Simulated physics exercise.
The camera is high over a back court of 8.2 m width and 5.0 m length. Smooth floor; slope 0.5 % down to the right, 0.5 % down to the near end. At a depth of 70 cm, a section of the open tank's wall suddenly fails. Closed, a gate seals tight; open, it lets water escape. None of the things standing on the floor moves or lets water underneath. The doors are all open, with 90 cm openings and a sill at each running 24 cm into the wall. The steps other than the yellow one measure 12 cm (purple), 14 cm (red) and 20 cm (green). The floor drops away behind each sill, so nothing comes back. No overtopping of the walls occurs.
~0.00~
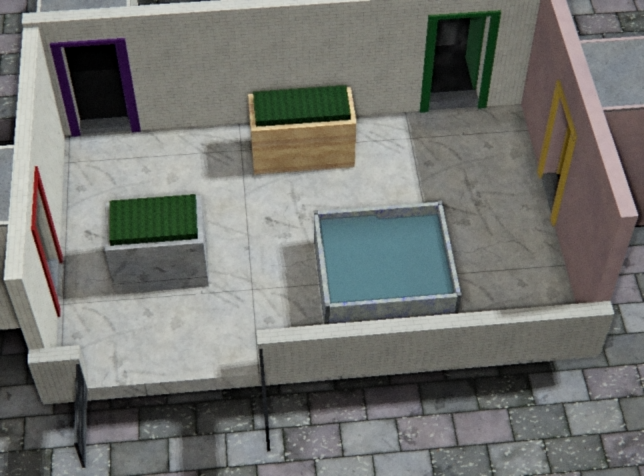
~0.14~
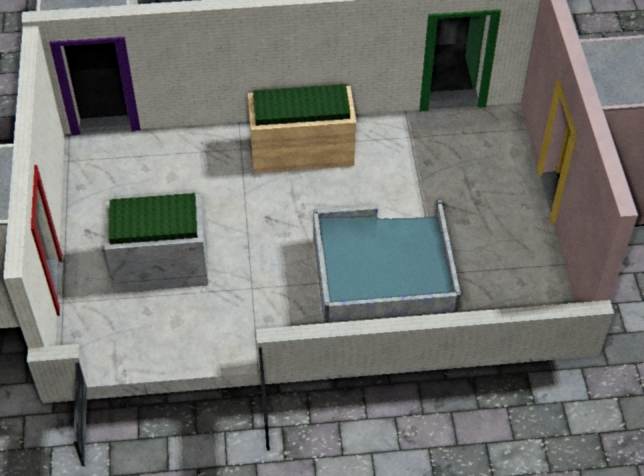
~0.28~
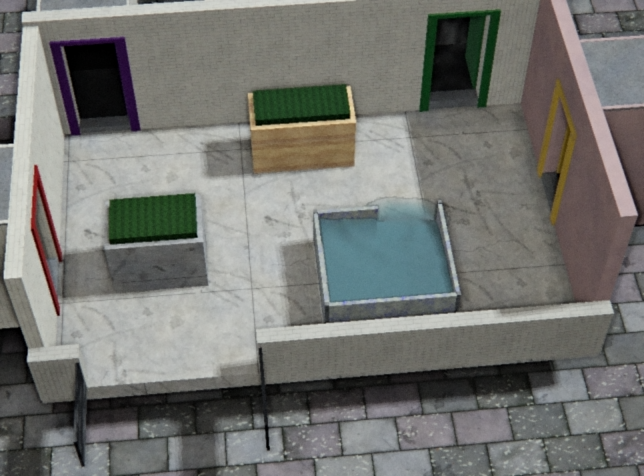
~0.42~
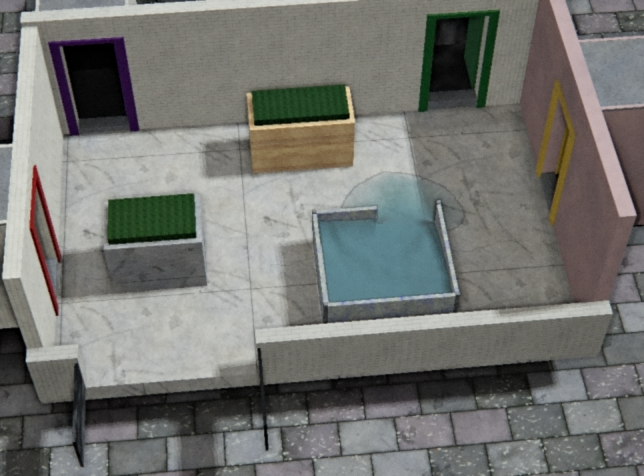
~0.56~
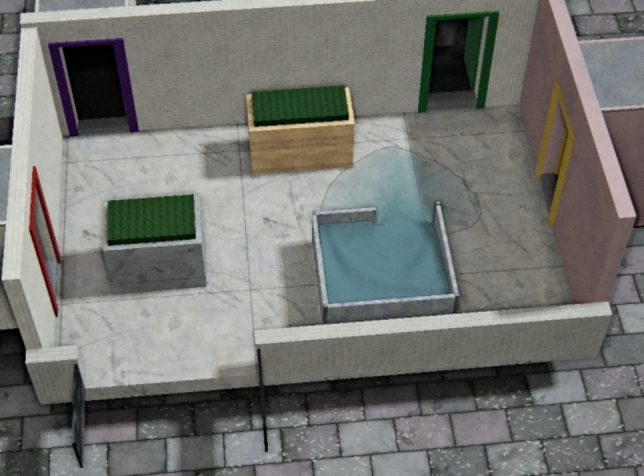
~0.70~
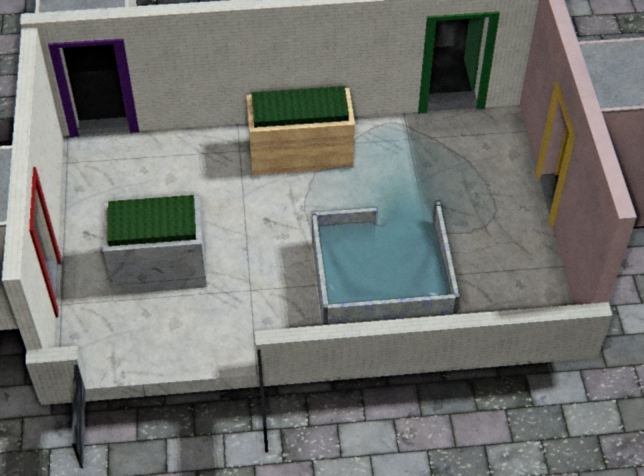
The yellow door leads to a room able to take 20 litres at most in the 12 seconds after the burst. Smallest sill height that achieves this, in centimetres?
8 cm.
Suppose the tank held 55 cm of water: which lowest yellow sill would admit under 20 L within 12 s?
6.5 cm.
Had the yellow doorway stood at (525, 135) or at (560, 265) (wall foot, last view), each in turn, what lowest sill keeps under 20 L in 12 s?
Roughly 24 cm for the first and 9.0 cm for the second.
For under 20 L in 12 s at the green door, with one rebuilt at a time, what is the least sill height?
For green, a step near 20 cm.
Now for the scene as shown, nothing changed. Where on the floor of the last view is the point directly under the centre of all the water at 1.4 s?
My guess is close to (393, 245).
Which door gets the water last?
Coming last is the red one.
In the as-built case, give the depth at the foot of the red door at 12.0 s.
It comes to about 3.5 centimetres deep.
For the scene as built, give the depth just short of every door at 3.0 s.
Lab note, cm: Purple 1; red 0; green 23; yellow 9.
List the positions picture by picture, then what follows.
The first picture shows the open tank at (385, 256) is whole and still, 70 cm deep; the yellow door at (556, 159) is dry.
In the second picture, the gap is on the far side, the front 0.3 m out at a hidden place; the back of the open tank holds 70 cm.
In the third picture, the gap is on the far side, the front 0.8 m out at (387, 201); the back of the open tank holds 70 cm.
In the fourth picture, the front is at (381, 177), 1.3 m from the gap on the far side; 1.9 m2 of floor is wet, 69 cm left at the back.
In the fifth picture, water pours out on the far side and has run 1.9 m, to (387, 151); about 5 cm deep outside, 65 cm at the back.
In the sixth picture, the gap is on the far side, the front 2.5 m out at (389, 126); the back of the open tank holds 59 cm; 1.0 m in a straight line remain to the yellow door at (554, 161).
After 1.4 s water covers 25 % of the floor, deepest (35 cm) near (408, 229); it has not reached the yellow door.
After 3.0 s water covers 40 % of the floor, deepest (28 cm) near (518, 118); 9 cm at the yellow door, 0 litres in over its 14 cm sill.
After 12.0 s water covers 95 % of the floor, deepest (12 cm) near (498, 342); 10 cm at the yellow door, 0 litres in over its 14 cm sill.
At the yellow door as built, the water arrived by 1.7 s and peaked near 12 cm at 3.6 s.
Run again over the same 12 s with other heights there, 40 litres in over 7 cm, 11 litres over 9 cm. The limit of 20 litres is kept from about 8 cm up.
